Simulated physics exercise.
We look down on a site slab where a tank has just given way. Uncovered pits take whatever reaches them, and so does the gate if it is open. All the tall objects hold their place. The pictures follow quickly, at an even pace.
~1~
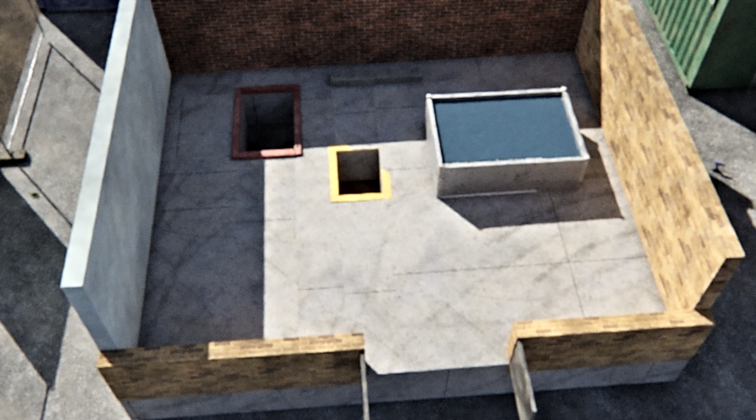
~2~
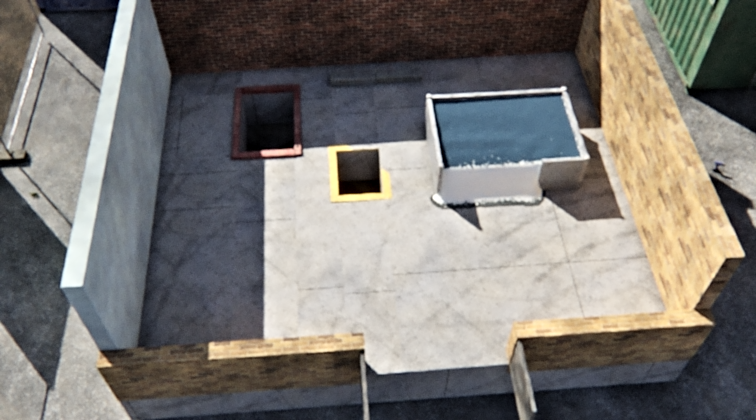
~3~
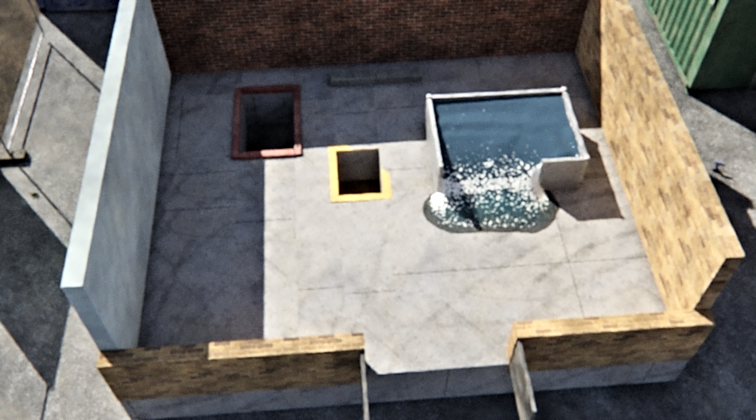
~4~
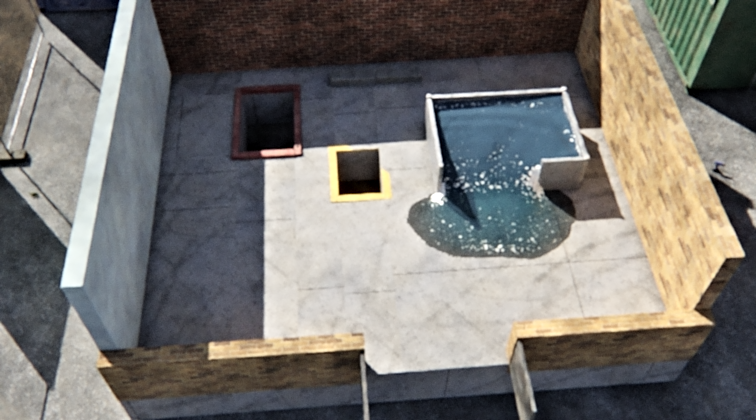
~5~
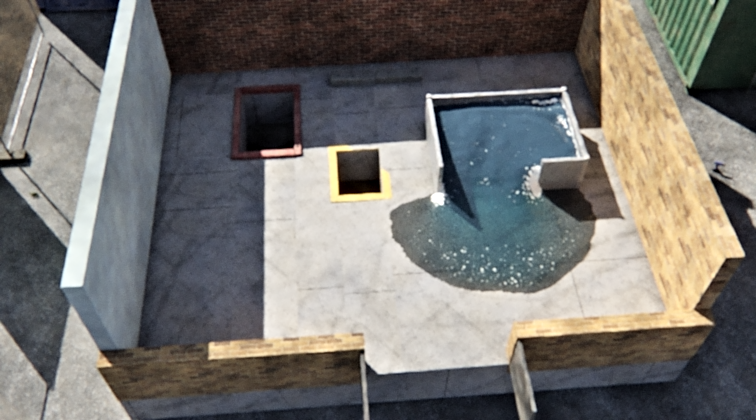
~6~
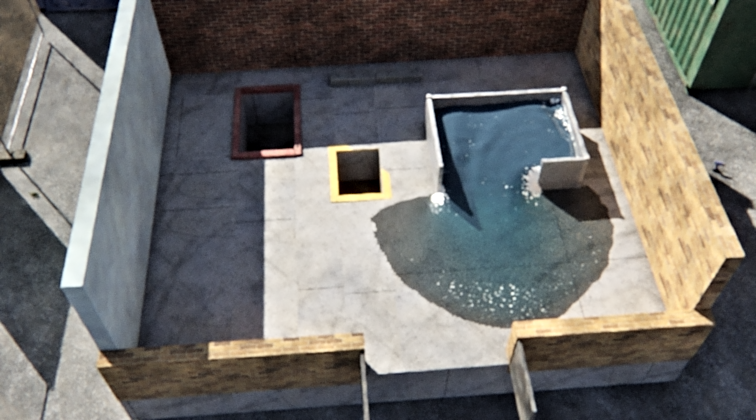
Water bursts through the front of an open rectangular tank on a walled concrete slab, then fans out across the pale floor toward the gap in the low front wall, while the tank's level drops and the walls stay still.
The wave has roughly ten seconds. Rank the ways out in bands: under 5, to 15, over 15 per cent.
In the end: The gate takes above 15 %; the red pit takes not even 5 %; the yellow pit takes not even 5 %.
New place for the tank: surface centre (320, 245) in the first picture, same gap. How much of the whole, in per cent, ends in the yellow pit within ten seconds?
Per cent: Yellow 6.
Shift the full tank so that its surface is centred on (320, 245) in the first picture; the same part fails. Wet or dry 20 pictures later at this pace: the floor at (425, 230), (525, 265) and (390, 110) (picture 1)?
One after the other: Clear, awash, free of water.
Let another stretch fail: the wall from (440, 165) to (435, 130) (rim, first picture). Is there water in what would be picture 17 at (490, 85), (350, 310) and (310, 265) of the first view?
One after the other: Clear, flooded, under water.
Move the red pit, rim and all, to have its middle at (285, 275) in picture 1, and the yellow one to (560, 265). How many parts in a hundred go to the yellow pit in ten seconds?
Parts in a hundred: Yellow 20.
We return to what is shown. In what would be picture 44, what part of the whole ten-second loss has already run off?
Roughly 80 per cent.
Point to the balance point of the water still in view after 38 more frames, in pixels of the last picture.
Near (456, 235).
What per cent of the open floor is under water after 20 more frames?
Near 40 in a hundred.
A moment on, water covers 25 % of the floor; the gate 3 %, the red pit 0 %, the yellow pit 0 %.
Next, water covers 30 % of the floor; the gate 14 %, the red pit 0 %, the yellow pit 0 %.
Then, water covers 40 % of the floor; the gate 27 %, the red pit 0 %, the yellow pit 0 %.
Later, water covers 55 % of the floor; the gate 40 %, the red pit 0 %, the yellow pit 0 %.
In the end, water covers 75 % of the floor; the gate 49 %, the red pit 0 %, the yellow pit 0 %.
